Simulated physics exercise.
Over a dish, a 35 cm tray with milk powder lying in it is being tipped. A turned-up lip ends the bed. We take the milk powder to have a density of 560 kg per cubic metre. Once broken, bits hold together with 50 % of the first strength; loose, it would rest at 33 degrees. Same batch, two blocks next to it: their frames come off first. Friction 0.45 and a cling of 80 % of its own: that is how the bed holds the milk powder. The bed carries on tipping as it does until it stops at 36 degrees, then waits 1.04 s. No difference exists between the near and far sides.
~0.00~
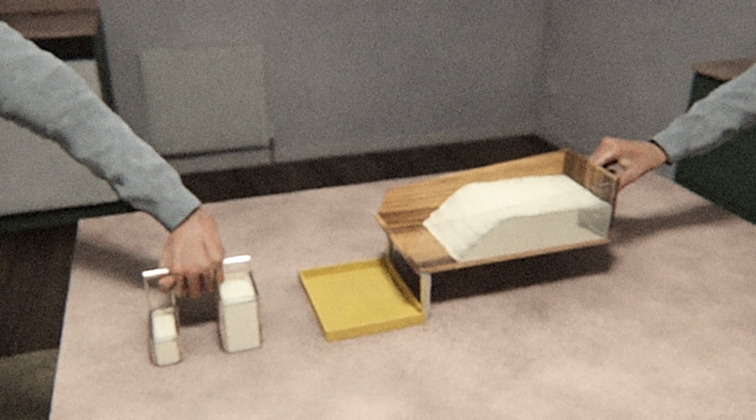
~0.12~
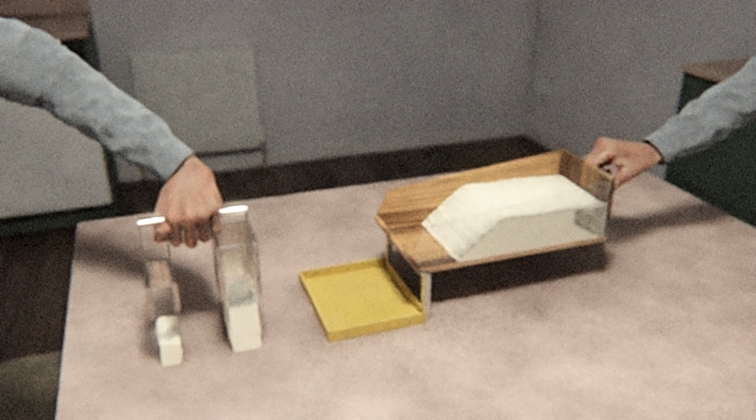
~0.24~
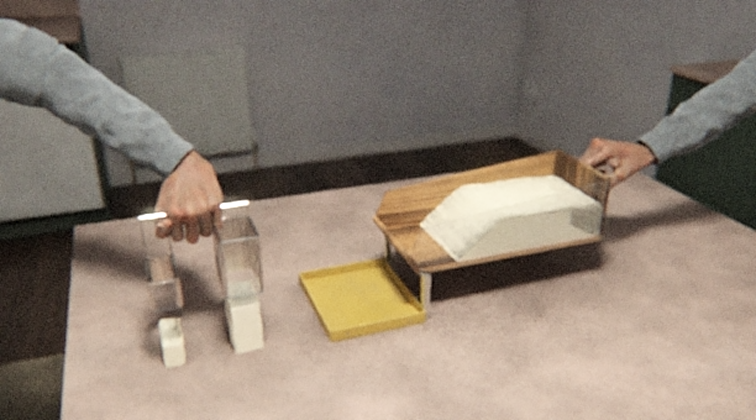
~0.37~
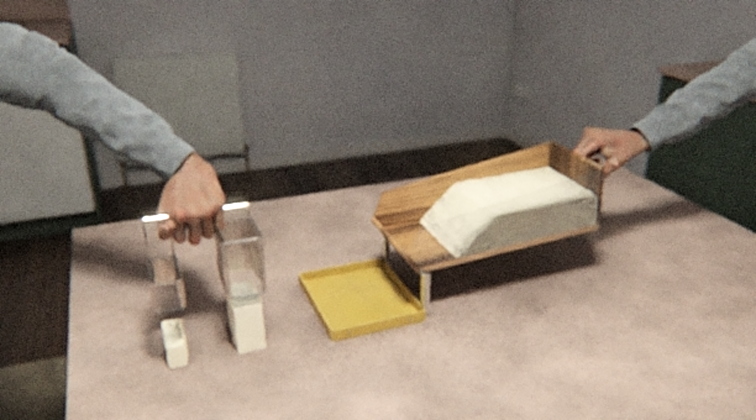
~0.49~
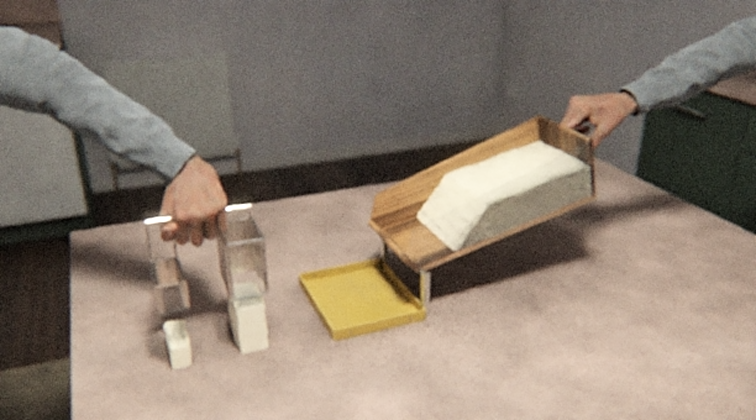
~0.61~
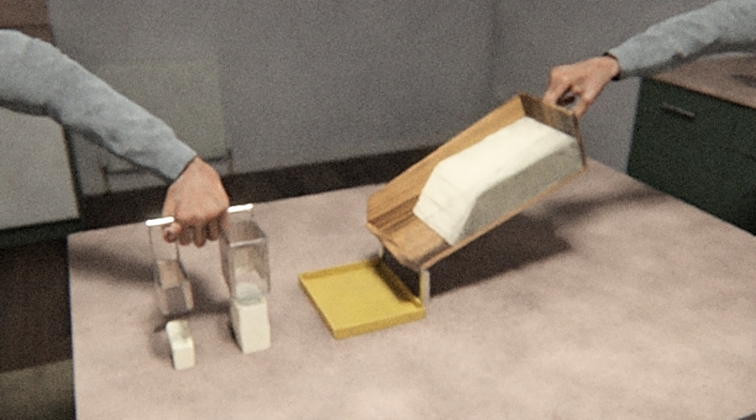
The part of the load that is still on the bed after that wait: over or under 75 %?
It lands beyond 75 %.
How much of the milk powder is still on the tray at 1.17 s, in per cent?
Close to 100 percent.
By 0.78 s, the tilt is 35 degrees and 100 % is on the bed.
By 0.97 s, the tilt is 36 degrees and 100 % is on the bed.
By 1.17 s, the tilt is 36 degrees and 100 % is on the bed.
By 1.36 s, the tilt is 36 degrees and 100 % is on the bed.
By 1.88 s, at the end, the tilt is 36 degrees and 90 % is on the bed.
